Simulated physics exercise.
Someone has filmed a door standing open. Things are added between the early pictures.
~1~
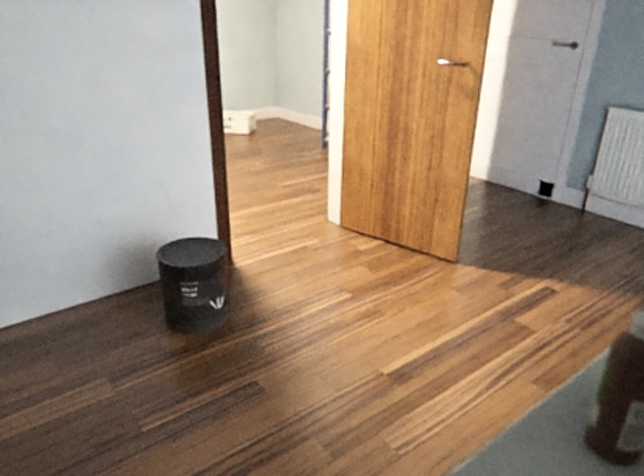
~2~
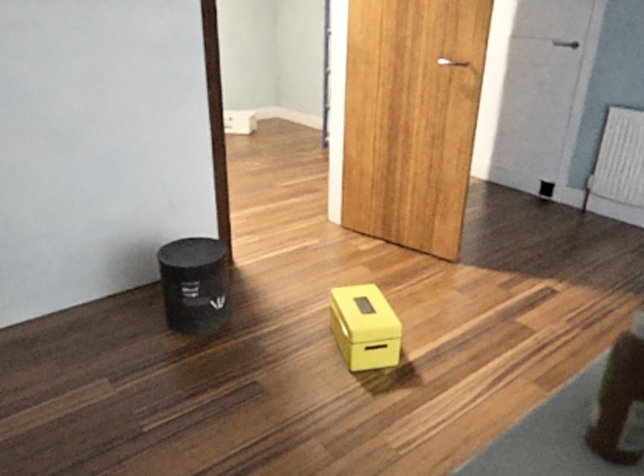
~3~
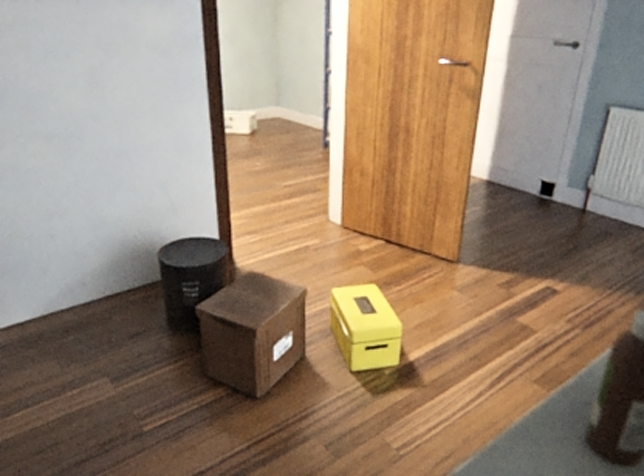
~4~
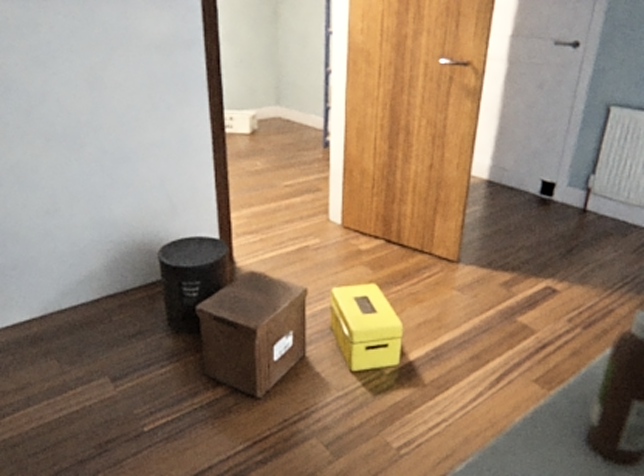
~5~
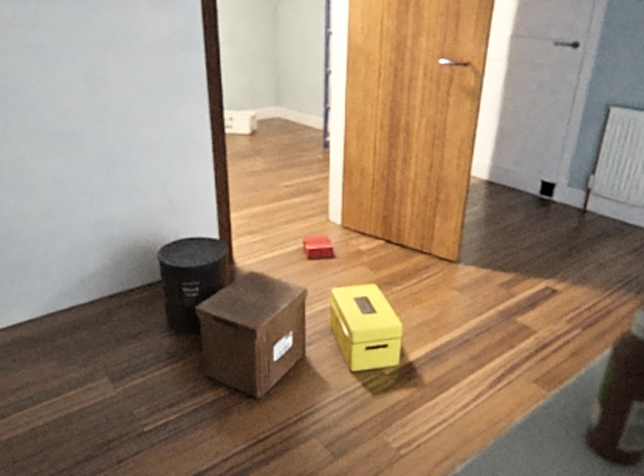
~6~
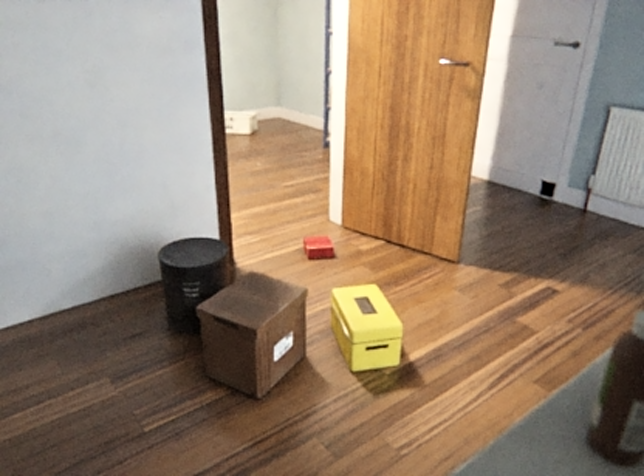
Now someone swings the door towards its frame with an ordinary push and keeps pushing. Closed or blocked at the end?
Outcome: The door closes.
Then, 0.90 s past the last view, door 79° open.
Then, 1.70 s past the last view, door 41° open; red box displaced a little near (314, 246).
Then, 2.10 s past the last view, door 22° open; red box displaced about its own width near (296, 242).
Then, 2.40 s past the last view, door 8° open; red box displaced well along near (284, 236).
Finally, door 0° open; moved from the start, red box; the other 3 still in place. Final places as the last picture's camera would see them, red box near (278, 232).
